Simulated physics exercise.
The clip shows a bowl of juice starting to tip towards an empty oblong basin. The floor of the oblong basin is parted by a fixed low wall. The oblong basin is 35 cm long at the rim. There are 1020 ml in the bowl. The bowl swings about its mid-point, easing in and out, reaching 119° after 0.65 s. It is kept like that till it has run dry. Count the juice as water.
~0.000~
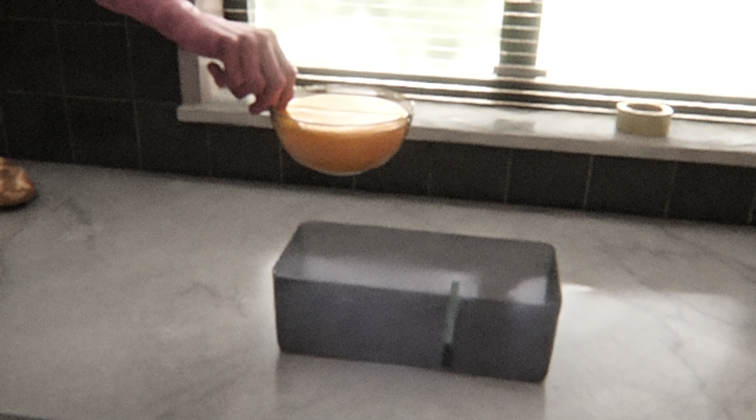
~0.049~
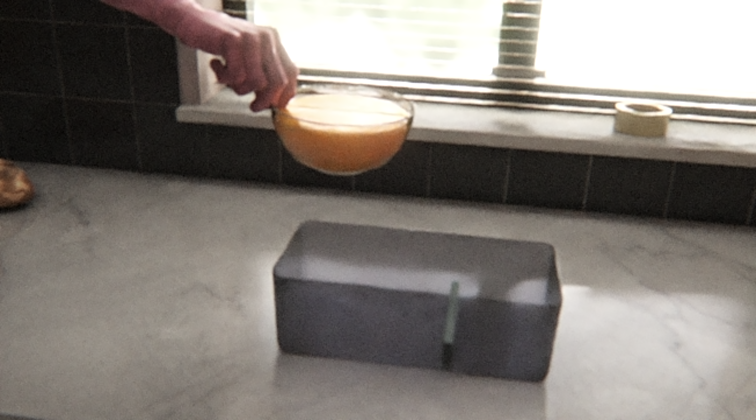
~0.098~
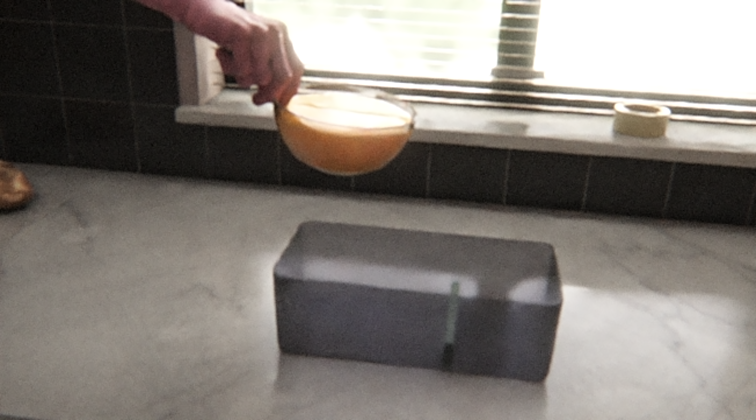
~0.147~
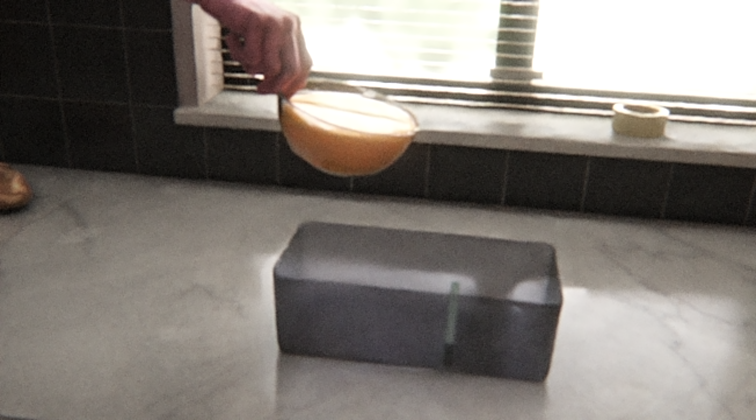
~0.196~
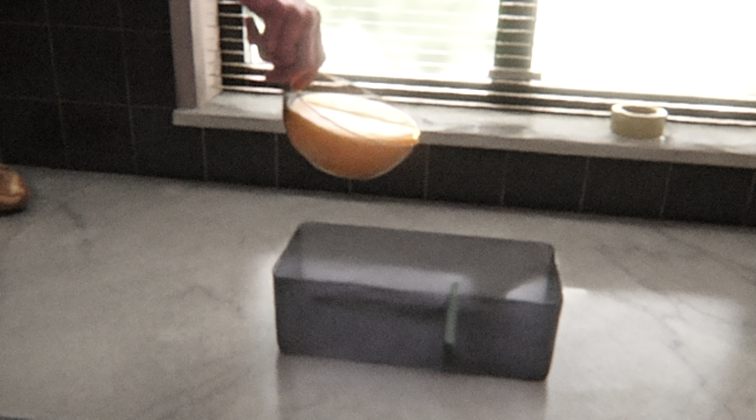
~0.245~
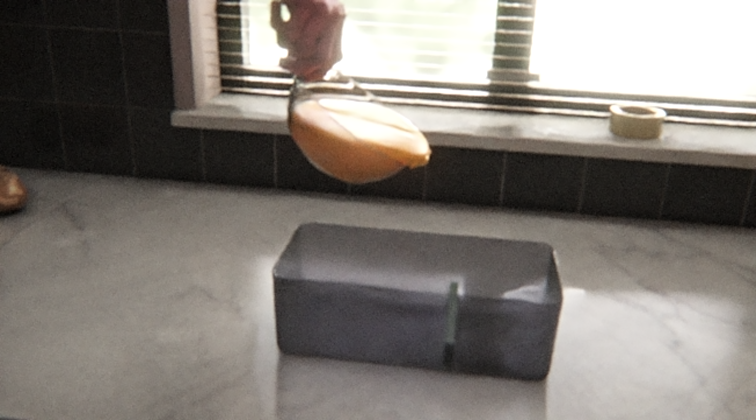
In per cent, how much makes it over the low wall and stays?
The far part has some 36 per cent.
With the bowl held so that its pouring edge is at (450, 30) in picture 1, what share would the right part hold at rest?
In that case some 55 per cent.
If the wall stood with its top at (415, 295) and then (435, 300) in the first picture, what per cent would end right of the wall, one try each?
First 70, then 50 per cent.
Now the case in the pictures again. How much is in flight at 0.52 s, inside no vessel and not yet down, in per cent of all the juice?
Some 32 per cent.
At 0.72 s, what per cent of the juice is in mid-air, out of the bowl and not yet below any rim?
Near 18 in a hundred.
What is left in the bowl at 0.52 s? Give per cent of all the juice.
Some 4 per cent.
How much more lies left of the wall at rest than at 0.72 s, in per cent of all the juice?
Some 2 per cent.
Then, 0.52 s in, the tilt is 107° and 4 per cent is still to pour, 28 is left of the wall and 35 right of it.
Then, 0.72 s in, the tilt is 119° and 0 per cent is still to pour, 55 is left of the wall and 28 right of it.
Then, 0.92 s in, the tilt is 119° and 0 per cent is still to pour, 56 is left of the wall and 36 right of it.
Then, 1.15 s in, the tilt is 119° and 0 per cent is still to pour, 57 is left of the wall and 36 right of it.
Finally, 57 per cent lies left of the wall, 36 right of it and 7 outside.
